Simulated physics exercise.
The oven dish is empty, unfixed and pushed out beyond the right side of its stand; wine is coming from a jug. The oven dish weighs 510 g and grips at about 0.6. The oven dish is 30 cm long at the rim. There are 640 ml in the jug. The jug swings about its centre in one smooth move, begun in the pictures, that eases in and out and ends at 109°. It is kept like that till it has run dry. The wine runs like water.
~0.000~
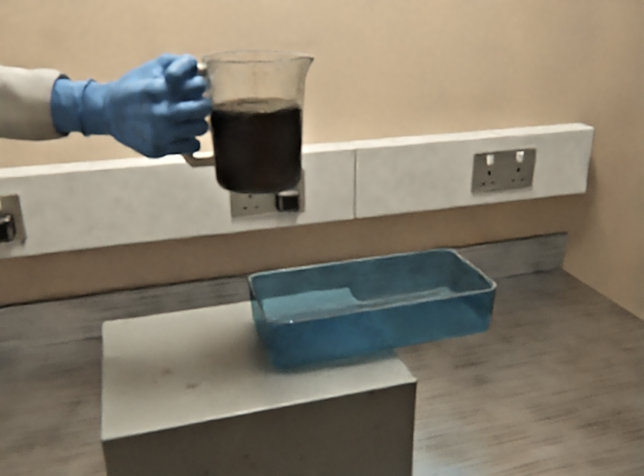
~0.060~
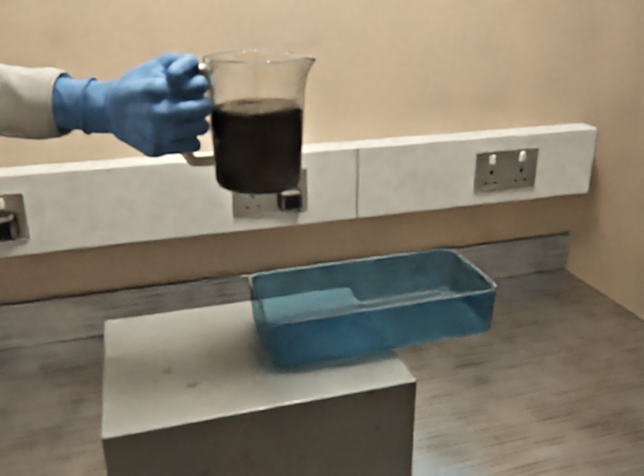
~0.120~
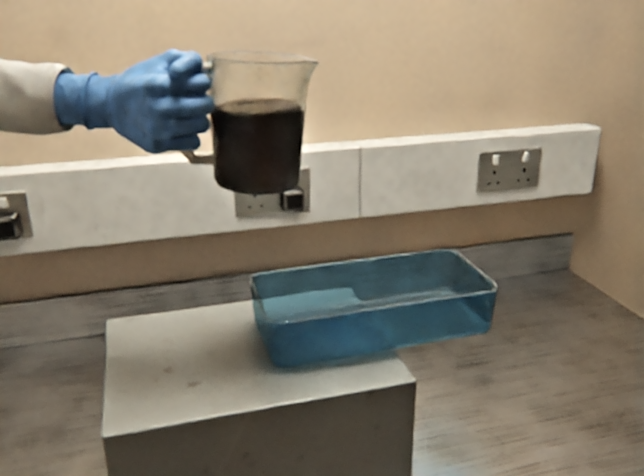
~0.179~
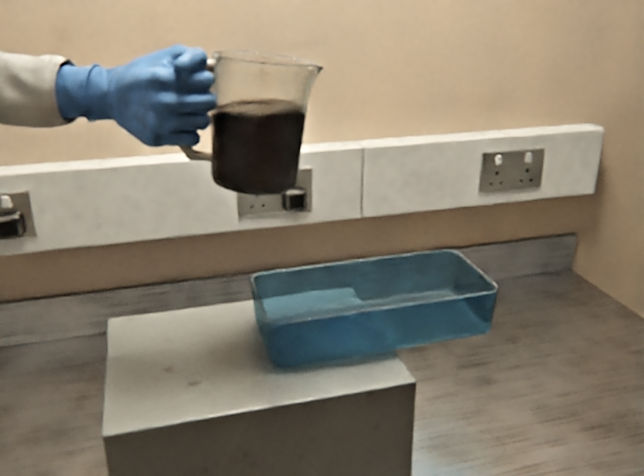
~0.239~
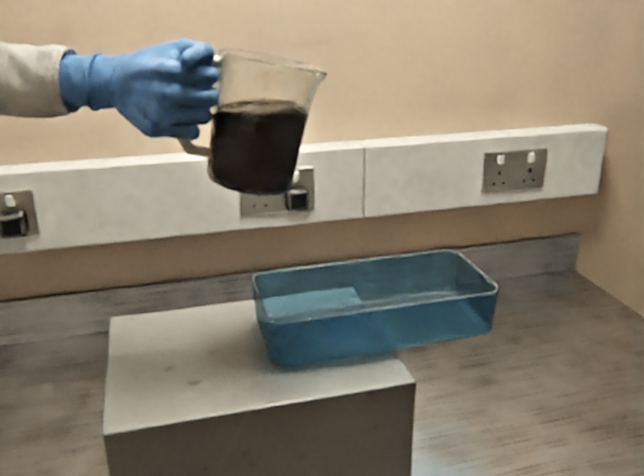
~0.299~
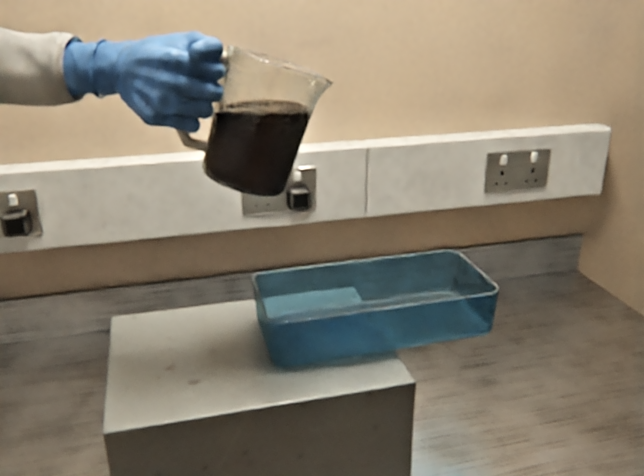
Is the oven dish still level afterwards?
The oven dish tips over.
By 0.69 s the tilt is 76° and 90 per cent is still to pour; the oven dish lies level with 0 per cent in it.
By 0.98 s the tilt is 106° and 29 per cent is still to pour; the oven dish leans 2° with 32 per cent in it.
By 1.27 s the tilt is 109° and 1 per cent is still to pour; the oven dish leans 50° with 54 per cent in it.
By 1.60 s the tilt is 109° and 0 per cent is still to pour; the oven dish leans 95° with 0 per cent in it.
At rest the oven dish leans 75° with 0 per cent in it.
